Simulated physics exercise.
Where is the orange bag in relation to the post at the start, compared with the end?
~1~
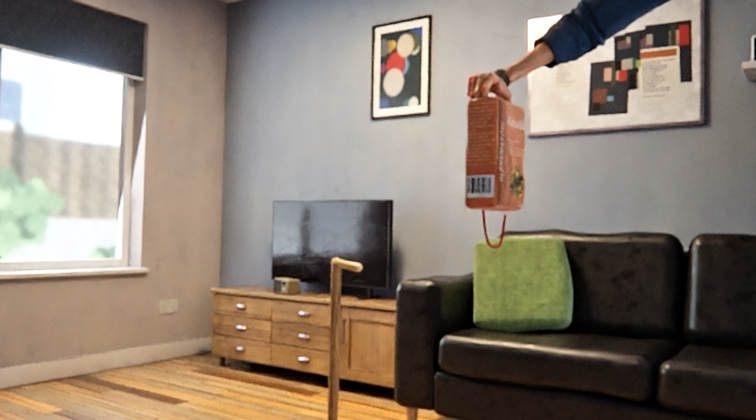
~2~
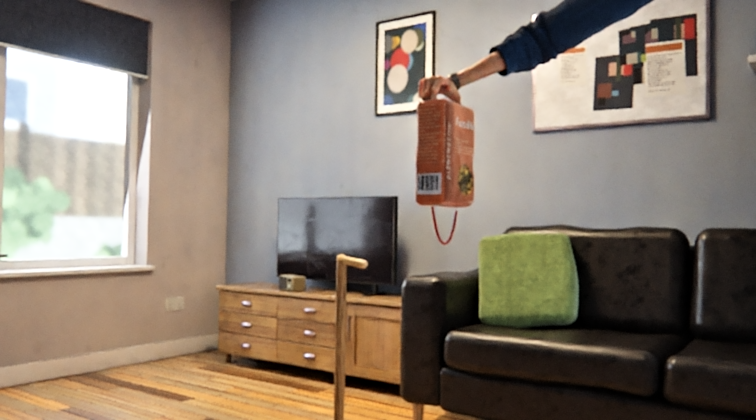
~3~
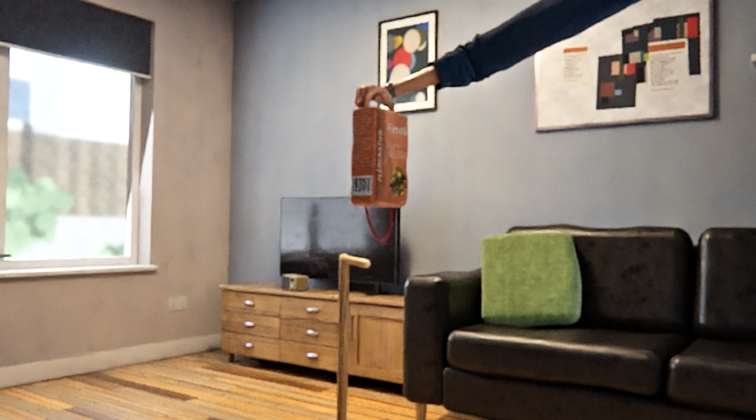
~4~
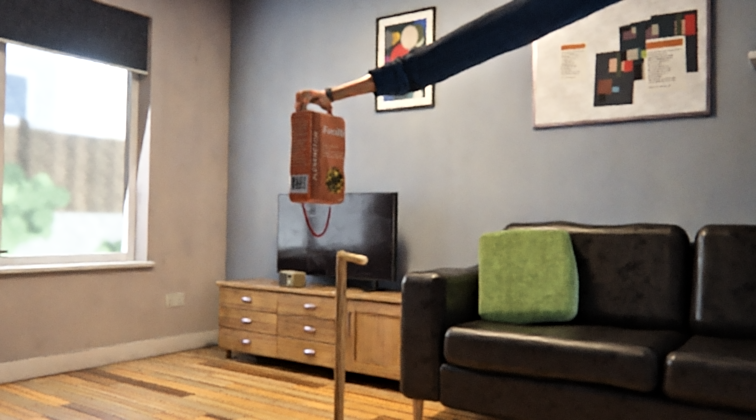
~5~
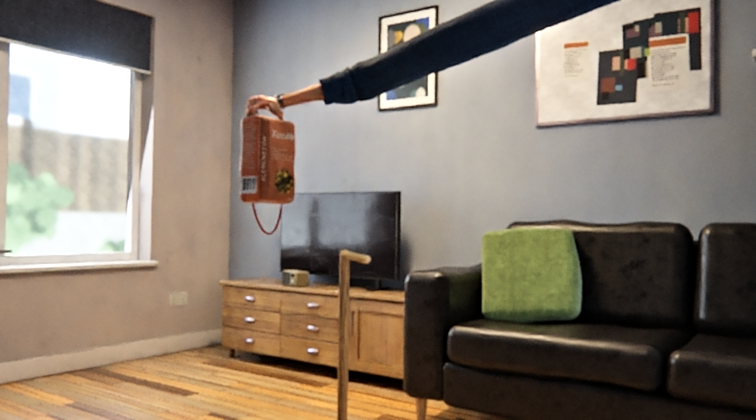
At the start the orange bag is to the right of the post, up near the left part of the sofa. By the end it is to the left of the post, in the air above the left part of the wooden cabinet.
An orange bag with a hanging loop, carried left by a hand, passes the hooked post freely.
